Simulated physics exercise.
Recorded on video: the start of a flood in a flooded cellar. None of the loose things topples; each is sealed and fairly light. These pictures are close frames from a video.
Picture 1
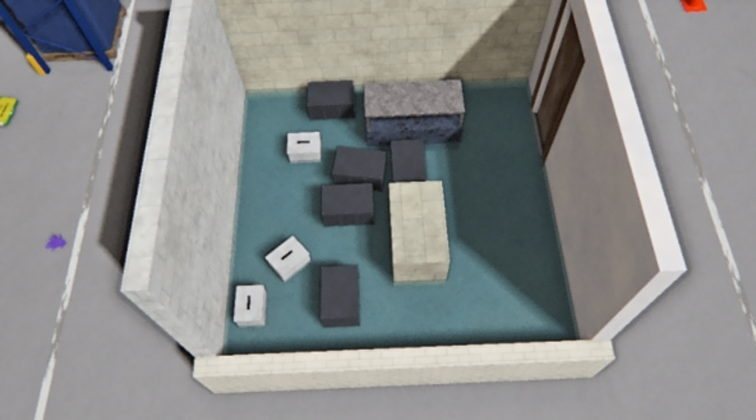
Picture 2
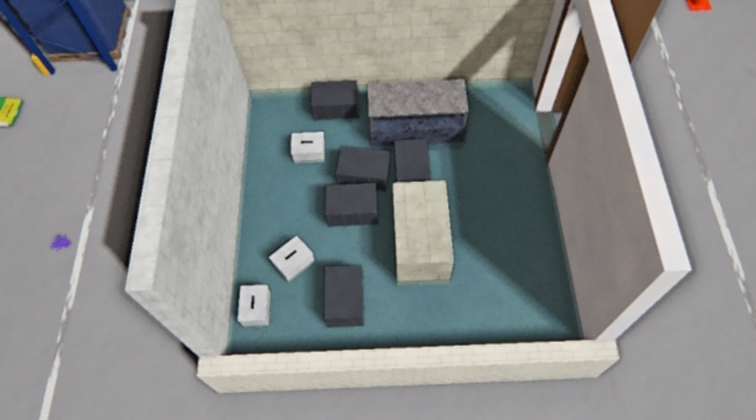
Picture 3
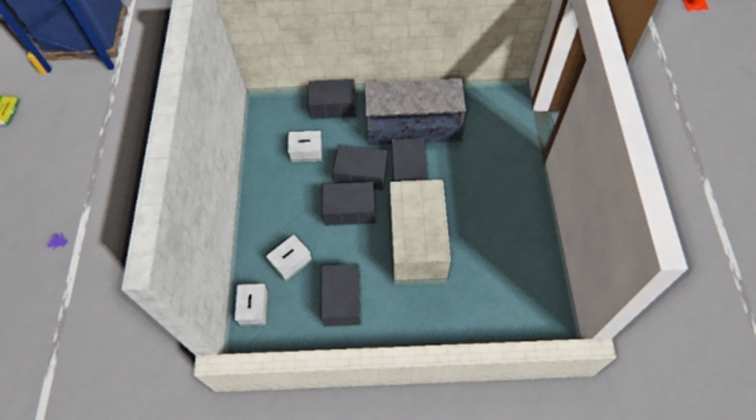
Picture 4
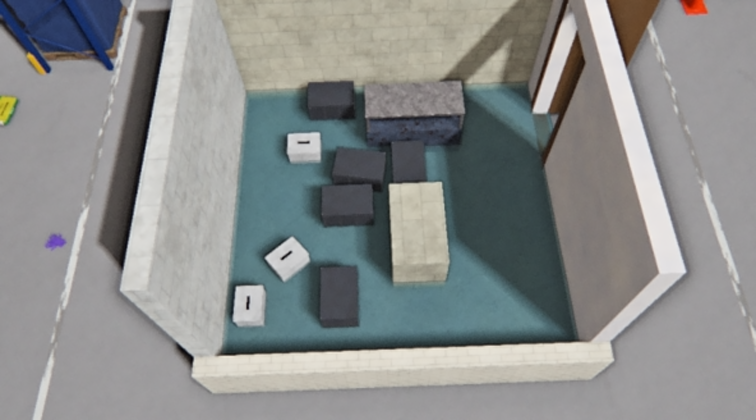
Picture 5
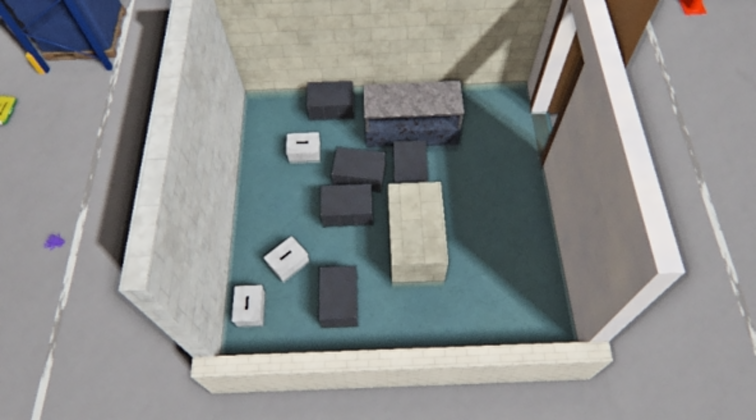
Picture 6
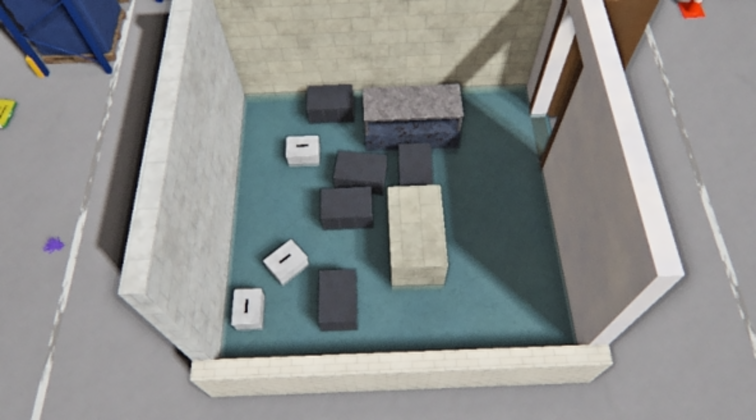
In a walled room with a teal floor, grey and white blocks barely move.
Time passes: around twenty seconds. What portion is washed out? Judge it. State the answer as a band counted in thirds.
Answer: Between one and two thirds.
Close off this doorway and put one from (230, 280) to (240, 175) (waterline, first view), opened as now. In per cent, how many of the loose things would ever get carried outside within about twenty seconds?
Some 100 per cent of the things, roughly.
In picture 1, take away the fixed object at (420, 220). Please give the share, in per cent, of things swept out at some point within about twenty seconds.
About 40 per cent.
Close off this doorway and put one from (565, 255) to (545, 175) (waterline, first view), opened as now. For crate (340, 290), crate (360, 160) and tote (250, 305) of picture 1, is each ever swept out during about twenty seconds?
One by one, that's lost, lost, not lost.
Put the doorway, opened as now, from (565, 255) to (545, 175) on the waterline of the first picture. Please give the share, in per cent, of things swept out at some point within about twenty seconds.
It comes to about 50 per cent.
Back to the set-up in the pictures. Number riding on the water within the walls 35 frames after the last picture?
That number is 5.
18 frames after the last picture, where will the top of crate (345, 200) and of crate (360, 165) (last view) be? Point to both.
Approximately (389, 166) for the first and (459, 148) for the second.
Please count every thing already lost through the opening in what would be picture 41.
The count is 3.
A moment on, 0 of 8 are out; 8 afloat.
Next, 1 of 8 are out; 7 afloat.
Later, 3 of 8 are out; 5 afloat.
In the end, 4 of 8 are out; 4 afloat.
